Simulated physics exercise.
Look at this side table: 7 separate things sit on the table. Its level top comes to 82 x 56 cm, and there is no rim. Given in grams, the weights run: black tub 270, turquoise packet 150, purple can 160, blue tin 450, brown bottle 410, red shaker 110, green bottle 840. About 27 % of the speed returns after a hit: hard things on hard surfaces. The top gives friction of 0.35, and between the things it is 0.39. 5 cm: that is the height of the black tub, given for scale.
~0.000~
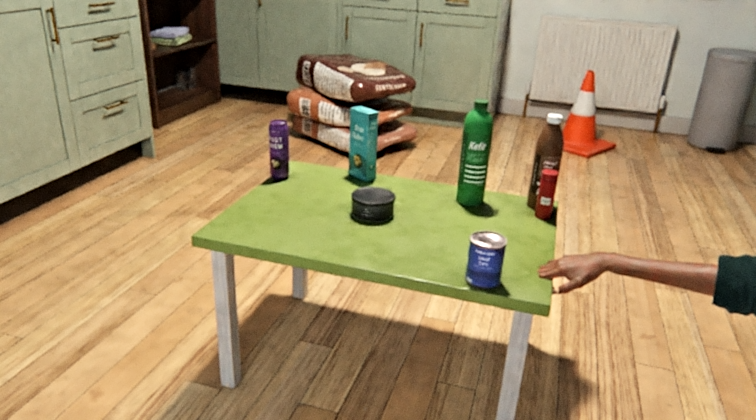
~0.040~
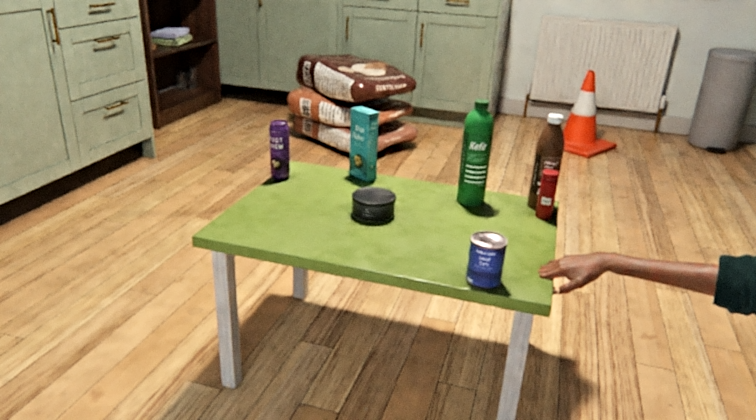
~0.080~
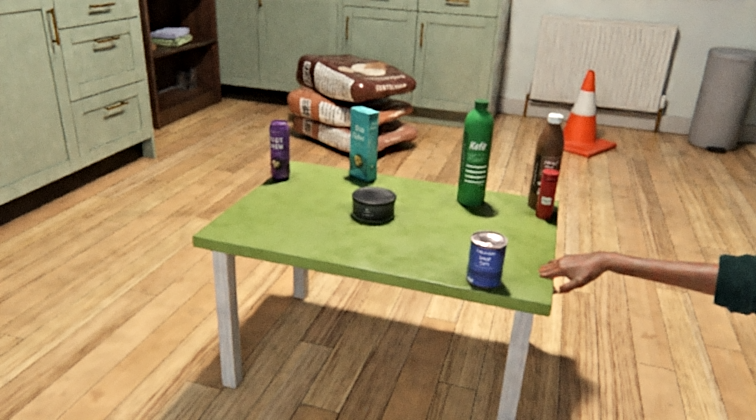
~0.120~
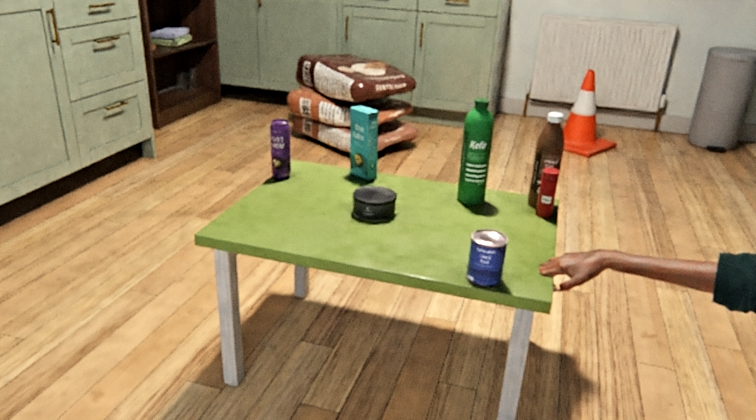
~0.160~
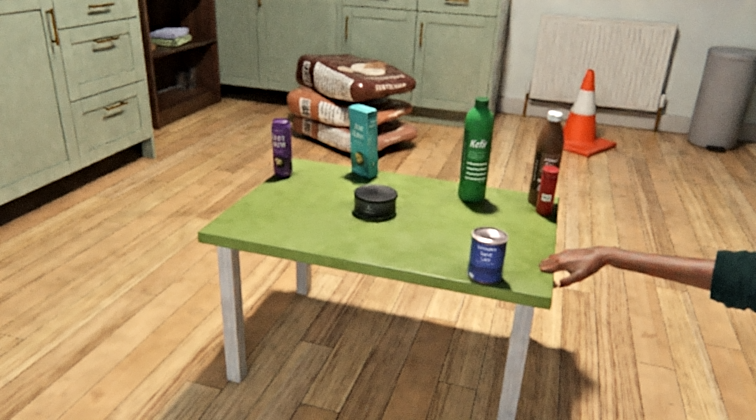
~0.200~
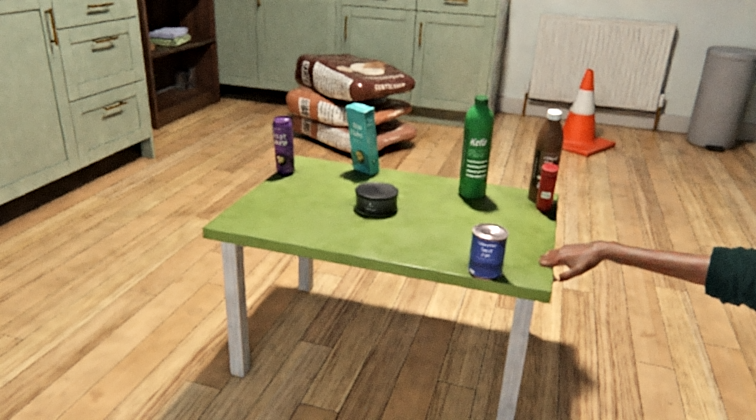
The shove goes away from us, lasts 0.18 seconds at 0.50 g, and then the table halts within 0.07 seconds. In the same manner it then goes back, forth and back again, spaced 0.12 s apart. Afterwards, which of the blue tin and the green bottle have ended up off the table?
Blue tin - on the table, green bottle - off the table.
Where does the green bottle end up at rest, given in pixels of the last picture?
The resting point is around (465, 289).
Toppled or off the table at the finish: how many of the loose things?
Total: 5.
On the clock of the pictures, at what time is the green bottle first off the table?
At about 0.6 s.
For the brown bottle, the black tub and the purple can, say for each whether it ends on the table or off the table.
Once it all settles, the brown bottle leaves its surface, the black tub stays on its surface and the purple can leaves its surface.
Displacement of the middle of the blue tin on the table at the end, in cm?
2 cm.
After 0.70 s, purple can, brown bottle and green bottle now off the table; blue tin slid 4 cm near (488, 250); turquoise packet on its side.
After 1.10 s, table along by 11 cm; red shaker now off the table; blue tin slid 2 cm near (493, 233); turquoise packet on its side.
At rest (2.1 s), off the table, purple can, brown bottle, red shaker and green bottle; tipped over on the table, turquoise packet; the other 2 in place, give or take 5 cm. In the last view, blue tin near (487, 254), green bottle near (465, 289).
